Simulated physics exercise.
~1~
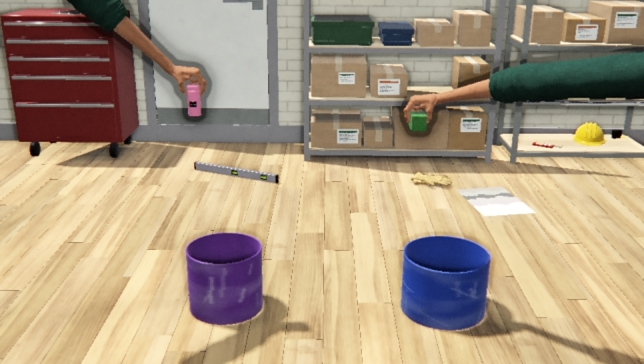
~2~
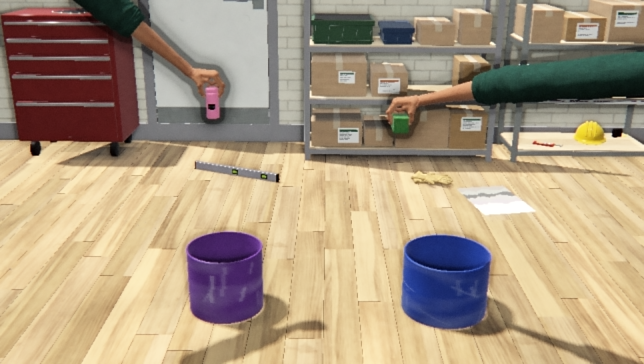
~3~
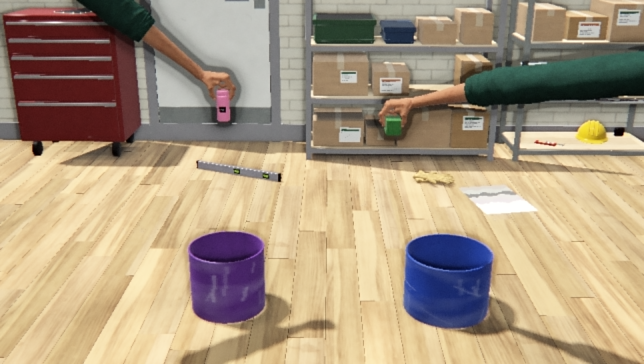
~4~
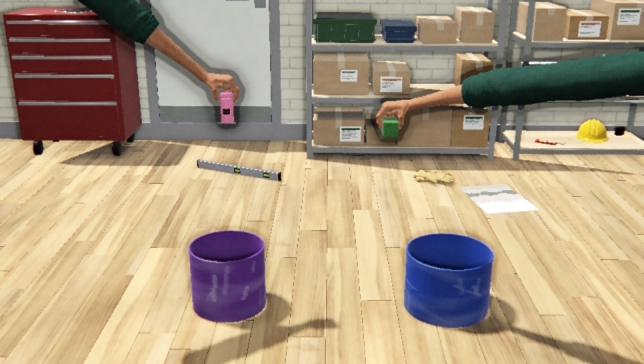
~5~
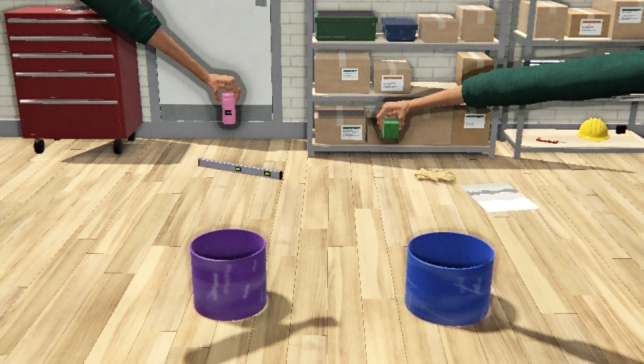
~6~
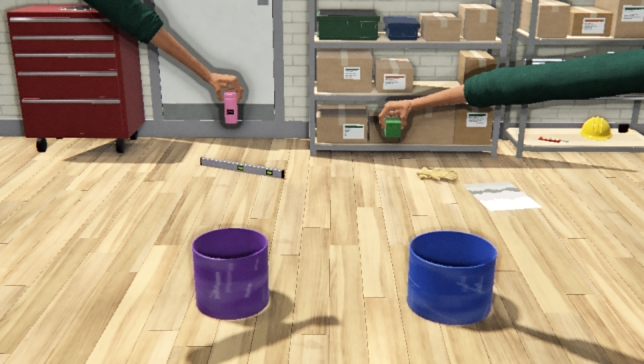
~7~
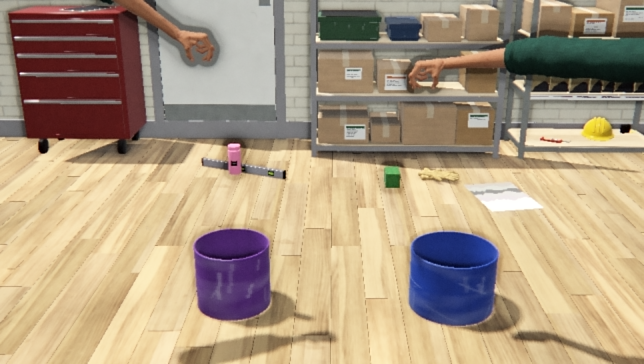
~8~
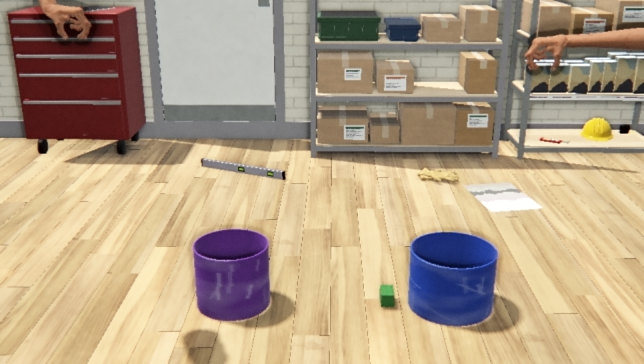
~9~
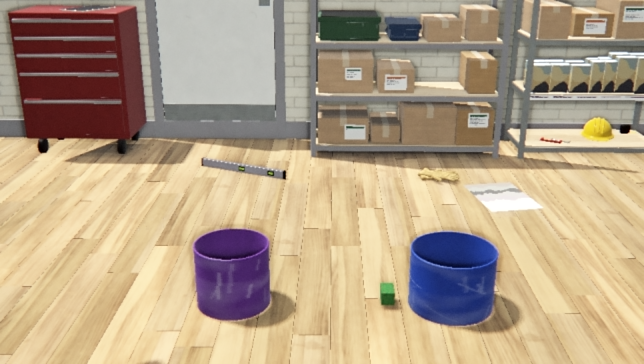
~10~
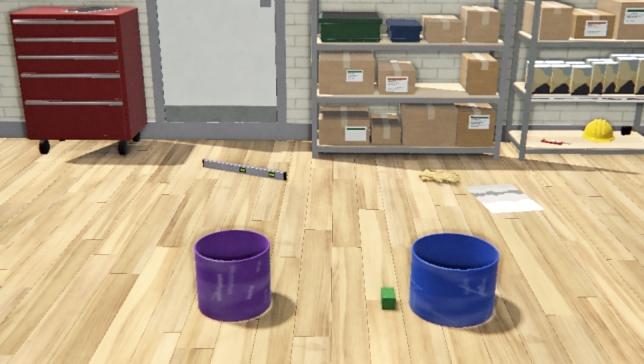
Two hands releasing a pink shaker and a green block above two bins, the shaker dropping into the purple one, the block missing the blue.
